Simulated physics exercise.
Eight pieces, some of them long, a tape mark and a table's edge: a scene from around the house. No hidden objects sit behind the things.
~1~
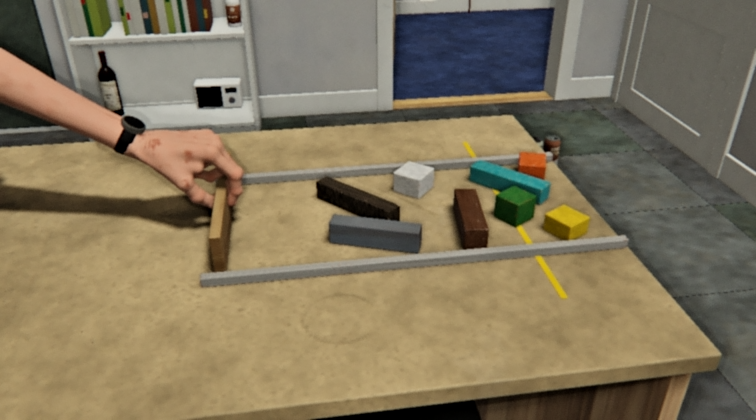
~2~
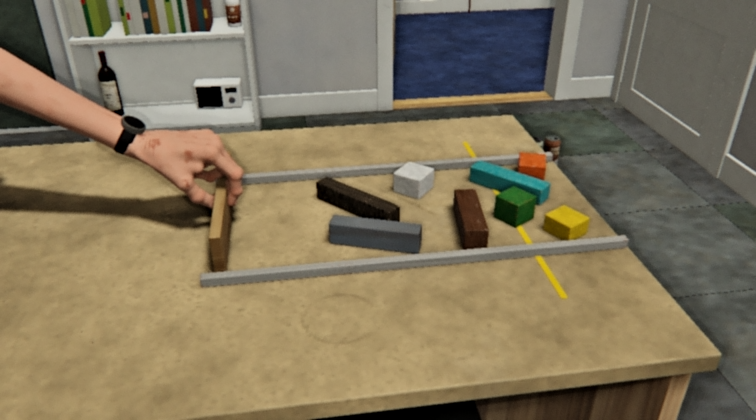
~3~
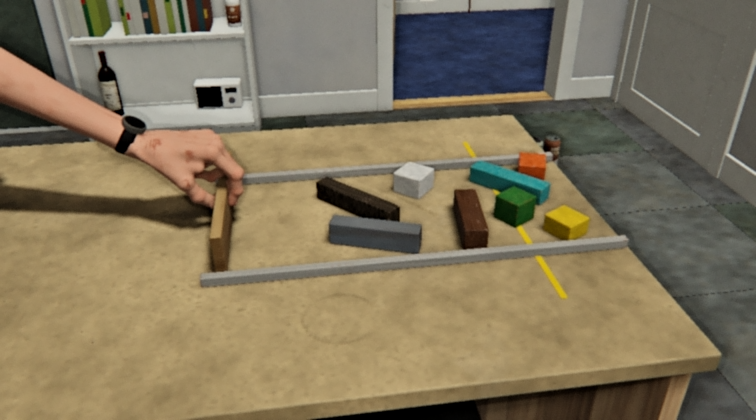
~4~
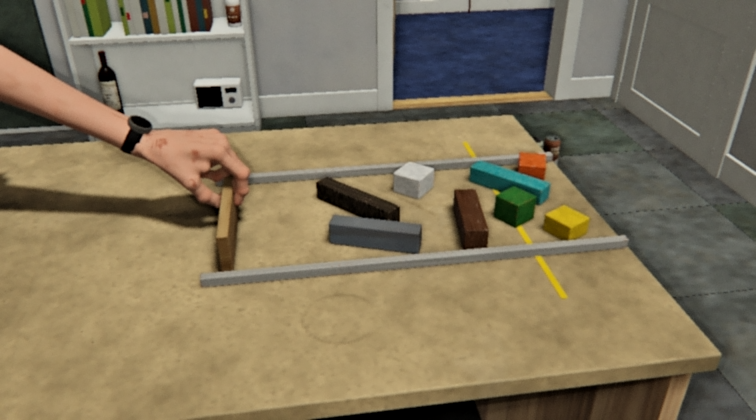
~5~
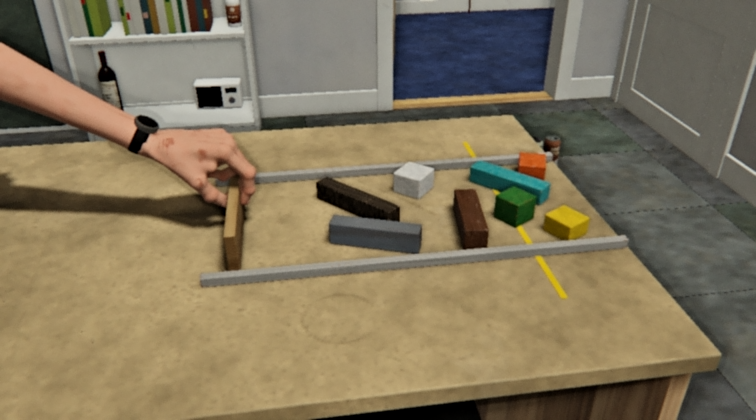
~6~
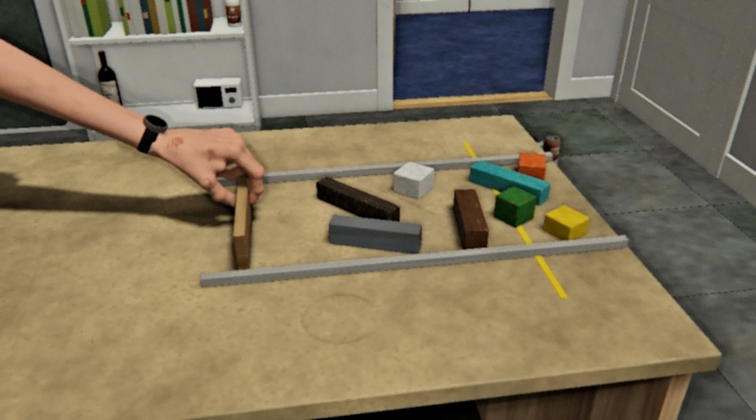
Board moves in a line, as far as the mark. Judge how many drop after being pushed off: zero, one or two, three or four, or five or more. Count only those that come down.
Number dropping: One or two.
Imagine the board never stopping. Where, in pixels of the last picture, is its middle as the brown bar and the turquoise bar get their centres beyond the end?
With the brown bar it sits around (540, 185), with the turquoise bar around (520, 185).
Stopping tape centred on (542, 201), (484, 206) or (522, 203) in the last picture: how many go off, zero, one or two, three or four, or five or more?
In turn: Three or four; no fall at all; just one or two.
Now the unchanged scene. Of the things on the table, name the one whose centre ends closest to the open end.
It's the orange block.
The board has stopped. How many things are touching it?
That would be 2 of them.
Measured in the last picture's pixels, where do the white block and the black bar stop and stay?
White block: About (526, 173); black bar: About (507, 187).
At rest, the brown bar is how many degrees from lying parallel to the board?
Near 45 degrees.
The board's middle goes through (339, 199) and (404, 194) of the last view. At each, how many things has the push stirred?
First 2, then 4.
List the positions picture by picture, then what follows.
In the first picture, orange block (532, 167); yellow block (566, 223); turquoise bar (509, 182); board (224, 208); tape (504, 204).
In the second picture, yellow block (566, 224); white block (414, 180).
In the third picture, turquoise bar (509, 182); green block (515, 207).
In the fourth picture, orange block (532, 168); grey stick (375, 234).
In the fifth picture, yellow block (566, 224); board (236, 207).
In the sixth picture, orange block (532, 168); yellow block (566, 224); turquoise bar (509, 182); board (245, 207); tape (504, 204).
Soon after, none off yet; orange block at rest near (532, 168); yellow block at rest near (566, 224); turquoise bar at rest near (509, 182).
In the end, the number that fall off is one or two; gone, yellow block.
